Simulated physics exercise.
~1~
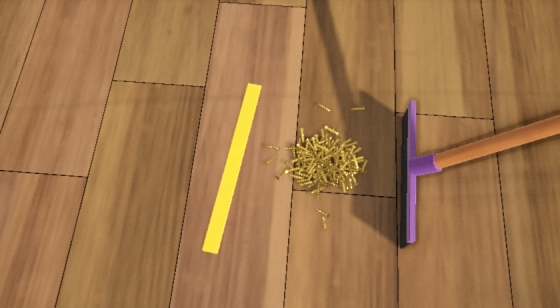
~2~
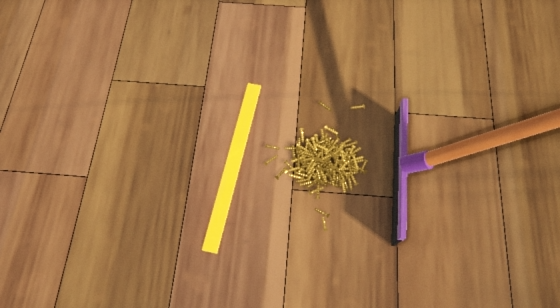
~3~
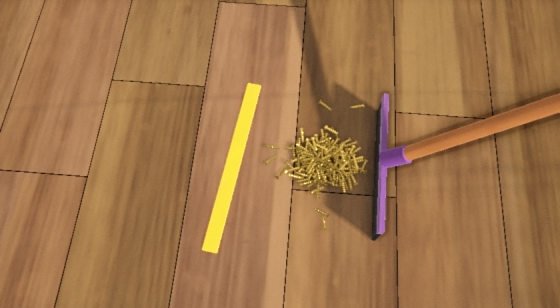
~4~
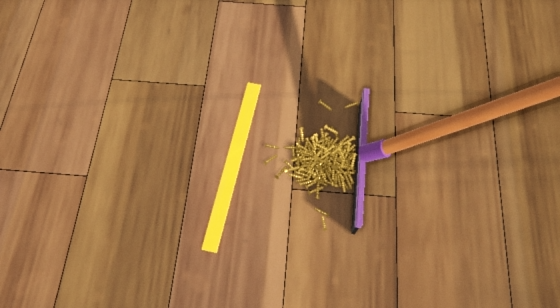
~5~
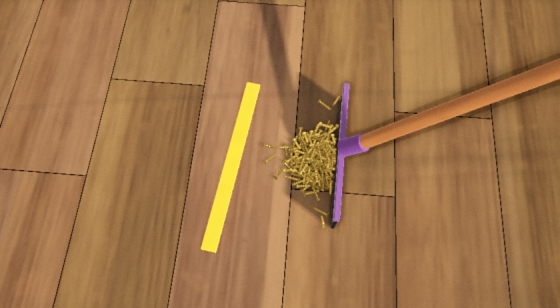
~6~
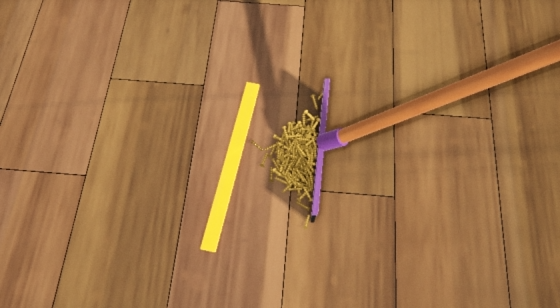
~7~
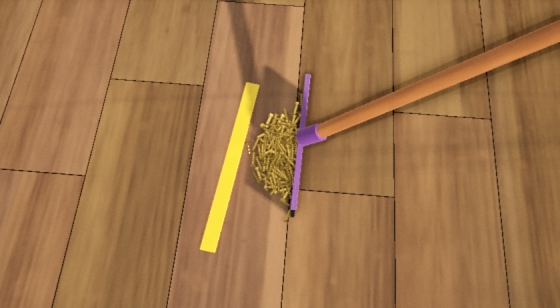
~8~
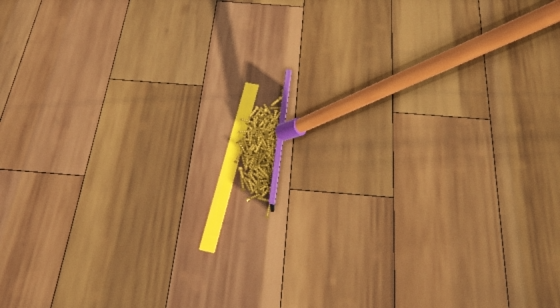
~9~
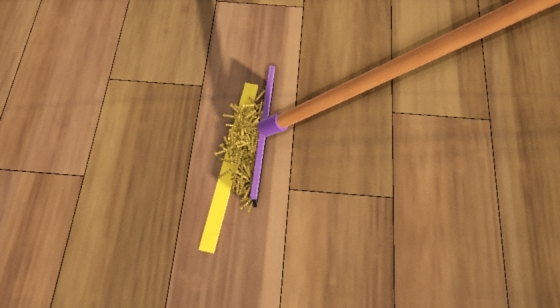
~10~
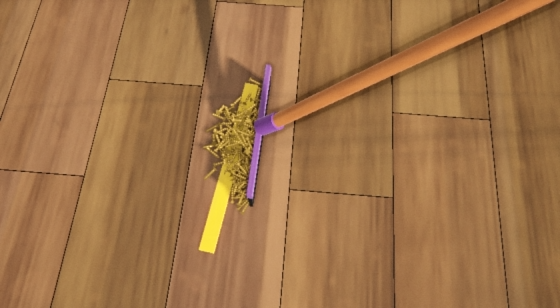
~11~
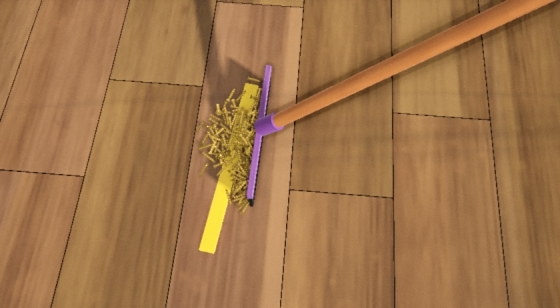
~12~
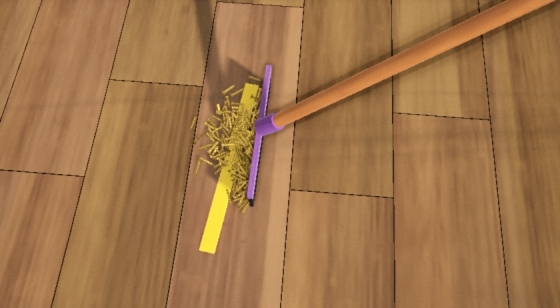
The clip opens on a wooden plank floor, where a heap of small brass-coloured screws lies between a slanted yellow strip and a purple squeegee with an orange handle. The squeegee slides left, and its blade meets the right side of the heap. It pushes the pieces left as they bunch against the blade, leaving bare planks behind. The heap reaches the strip and spreads over its upper part, with some pieces passing to the far side. The squeegee then stops beside the strip, leaving the pieces scattered across and around it while its lower end stays clear.
